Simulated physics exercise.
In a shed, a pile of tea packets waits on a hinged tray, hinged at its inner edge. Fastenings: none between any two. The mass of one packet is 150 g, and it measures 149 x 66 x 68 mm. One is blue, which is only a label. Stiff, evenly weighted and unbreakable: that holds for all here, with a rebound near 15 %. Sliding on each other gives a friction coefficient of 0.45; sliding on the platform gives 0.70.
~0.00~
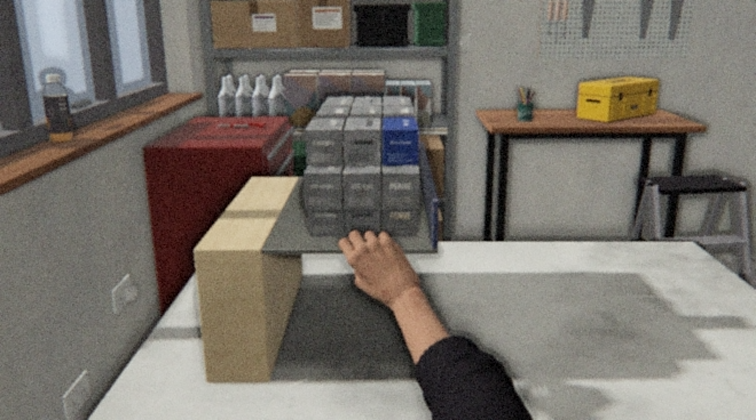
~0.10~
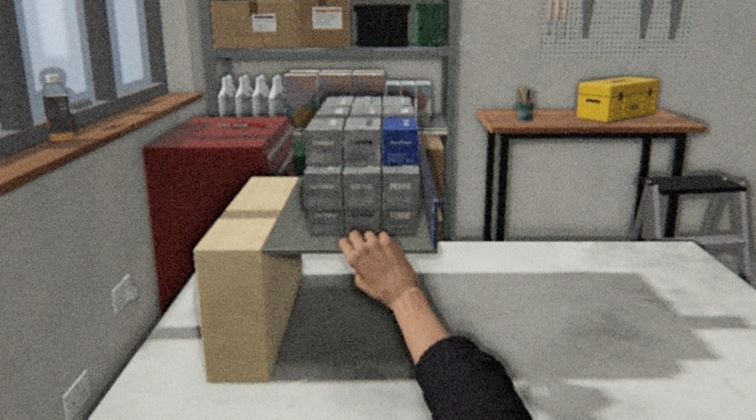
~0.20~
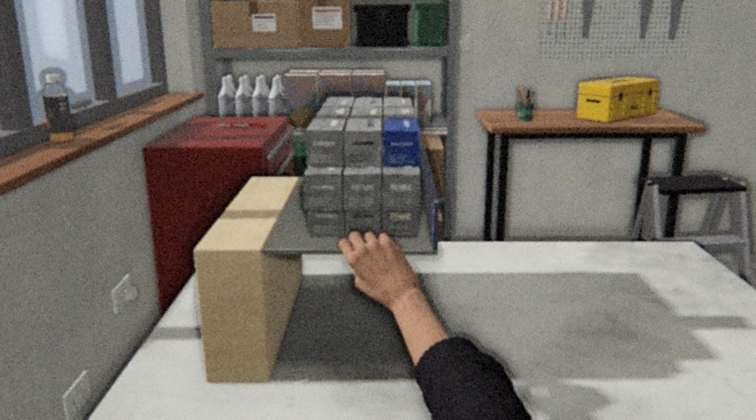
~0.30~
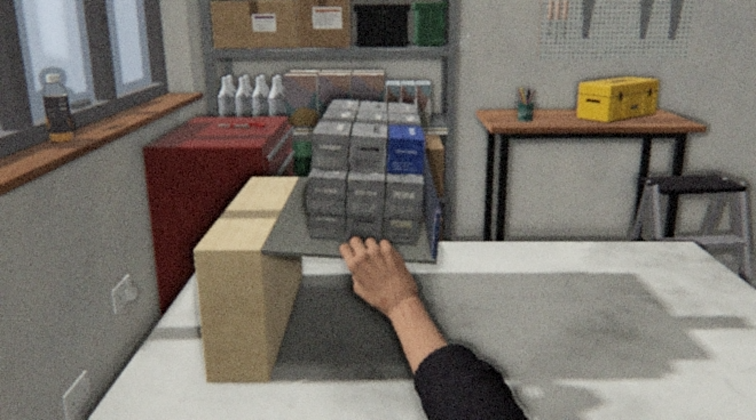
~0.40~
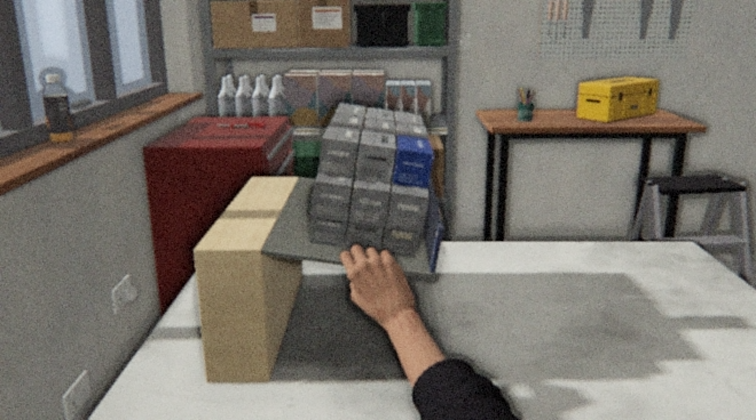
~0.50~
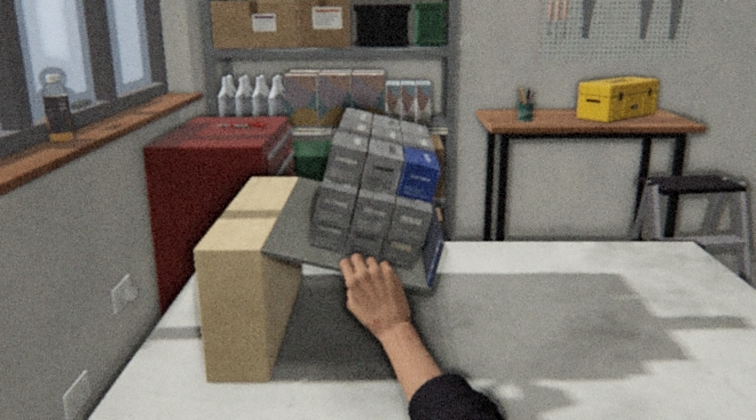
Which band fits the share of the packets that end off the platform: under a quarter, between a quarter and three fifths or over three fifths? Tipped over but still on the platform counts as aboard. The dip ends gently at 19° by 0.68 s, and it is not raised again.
Fewer than one in four.
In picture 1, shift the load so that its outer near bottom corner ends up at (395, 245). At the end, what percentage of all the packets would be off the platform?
10 percent.
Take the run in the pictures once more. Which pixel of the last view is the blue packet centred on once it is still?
Around (472, 334).
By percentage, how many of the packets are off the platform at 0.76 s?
0 %.
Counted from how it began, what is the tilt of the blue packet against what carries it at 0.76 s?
Roughly 5°.
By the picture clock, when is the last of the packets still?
I'd say around 1.5 seconds.
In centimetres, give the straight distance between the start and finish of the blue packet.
Blue - moved 44 cm.
Around 0.56 s, slope 17°; none of the 27 packets off the platform.
Around 0.76 s, slope 19°; none of the 27 packets off the platform, 19 disturbed; blue packet tipped 6°.
Around 0.96 s, slope 19°; 3 of the 27 packets off the platform; blue packet tipped 30°.
Around 1.20 s, slope 19°; 3 of the 27 packets off the platform; blue packet tipped 47°, 24 cm lower.
Finally (1.9 s), slope 19°; 3 of the 27 packets off the platform; blue packet tipped 19°, 26 cm lower. That is 11 per cent. Seen by the last camera, middles, blue packet near (472, 333).
